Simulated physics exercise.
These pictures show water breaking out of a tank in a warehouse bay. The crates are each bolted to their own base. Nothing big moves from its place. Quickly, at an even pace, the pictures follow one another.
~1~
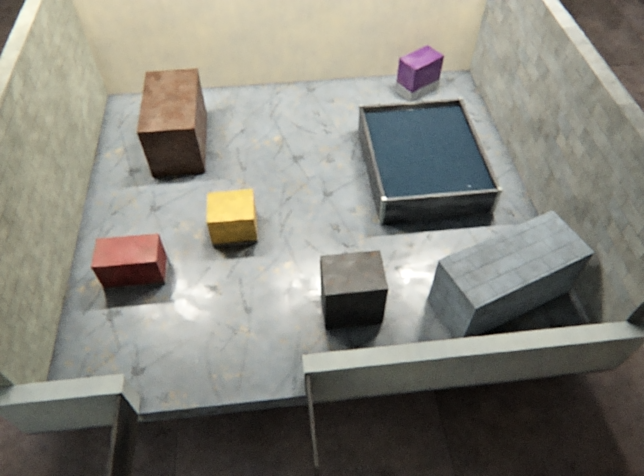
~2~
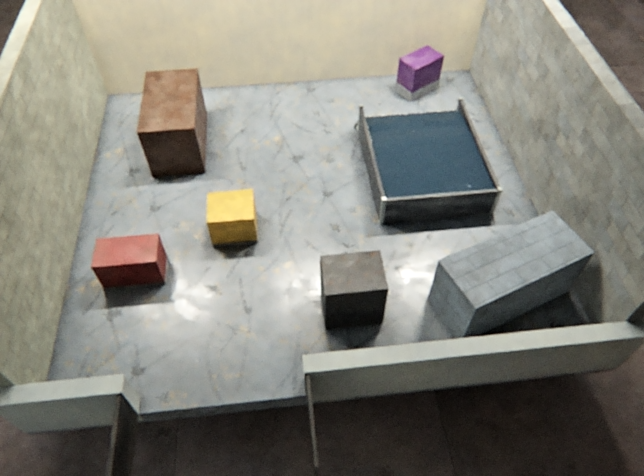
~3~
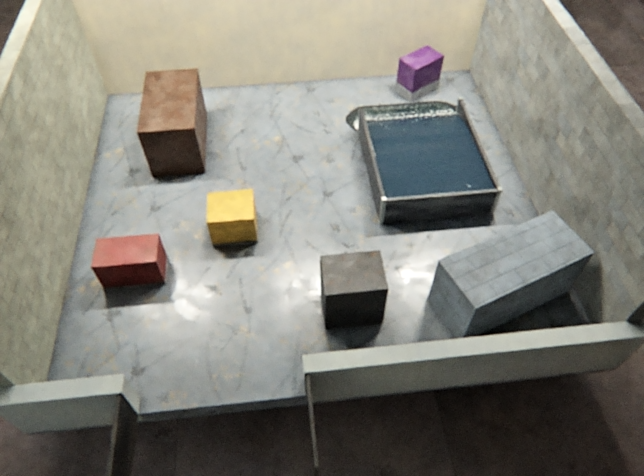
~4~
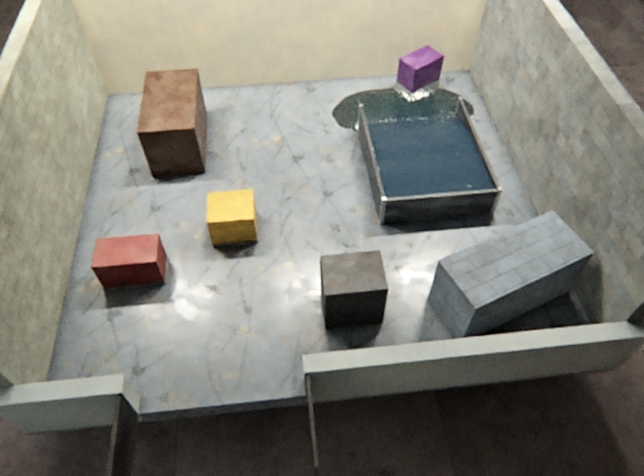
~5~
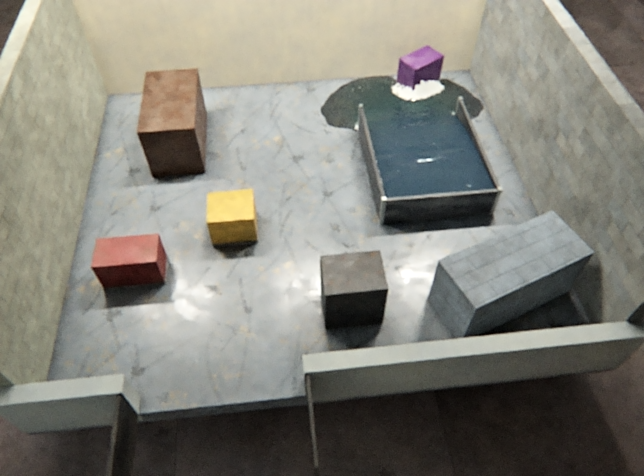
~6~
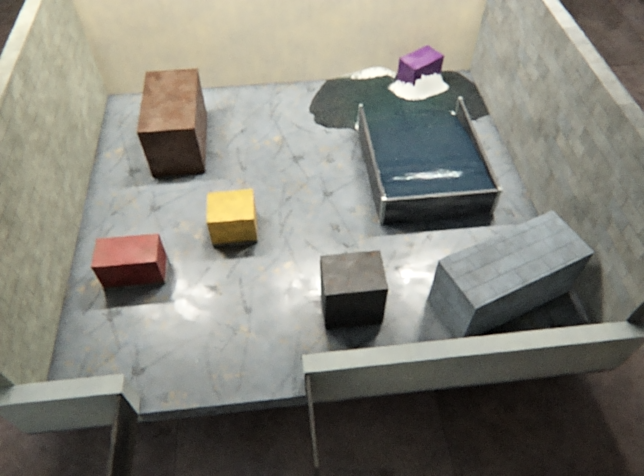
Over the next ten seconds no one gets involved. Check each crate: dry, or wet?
Checked: Purple crate wet, yellow crate wet, red crate wet.
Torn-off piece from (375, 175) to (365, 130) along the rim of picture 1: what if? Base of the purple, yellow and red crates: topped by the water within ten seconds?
Purple crate is not reached; yellow crate is reached; red crate is reached.
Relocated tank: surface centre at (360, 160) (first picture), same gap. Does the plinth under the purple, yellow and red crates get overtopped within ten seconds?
Purple flooded, yellow flooded, red flooded.
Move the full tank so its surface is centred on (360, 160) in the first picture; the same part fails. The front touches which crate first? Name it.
The purple crate.
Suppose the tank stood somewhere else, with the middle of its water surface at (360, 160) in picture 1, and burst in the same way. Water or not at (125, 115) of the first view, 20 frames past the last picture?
Submerged.
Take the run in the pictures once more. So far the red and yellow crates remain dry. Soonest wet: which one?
The crate marked yellow, I say.
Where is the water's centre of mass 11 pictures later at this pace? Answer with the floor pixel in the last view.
Somewhere around (399, 122) in the last view.
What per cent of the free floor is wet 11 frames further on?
Estimated share: Around 20 %.
A moment on, water covers 15 % of the floor; the purple crate water round its plinth, the yellow crate not reached, the red crate not reached.
Next, water covers 20 % of the floor; the purple crate water round its plinth, the yellow crate not reached, the red crate not reached.
Then, water covers 35 % of the floor; the purple crate water round its plinth, the yellow crate not reached, the red crate not reached.
Later, water covers 65 % of the floor; the purple crate water round its plinth, the yellow crate water round its plinth, the red crate water round its plinth.
In the end, water covers 95 % of the floor; the purple crate was topped, the yellow crate was topped, the red crate was topped.
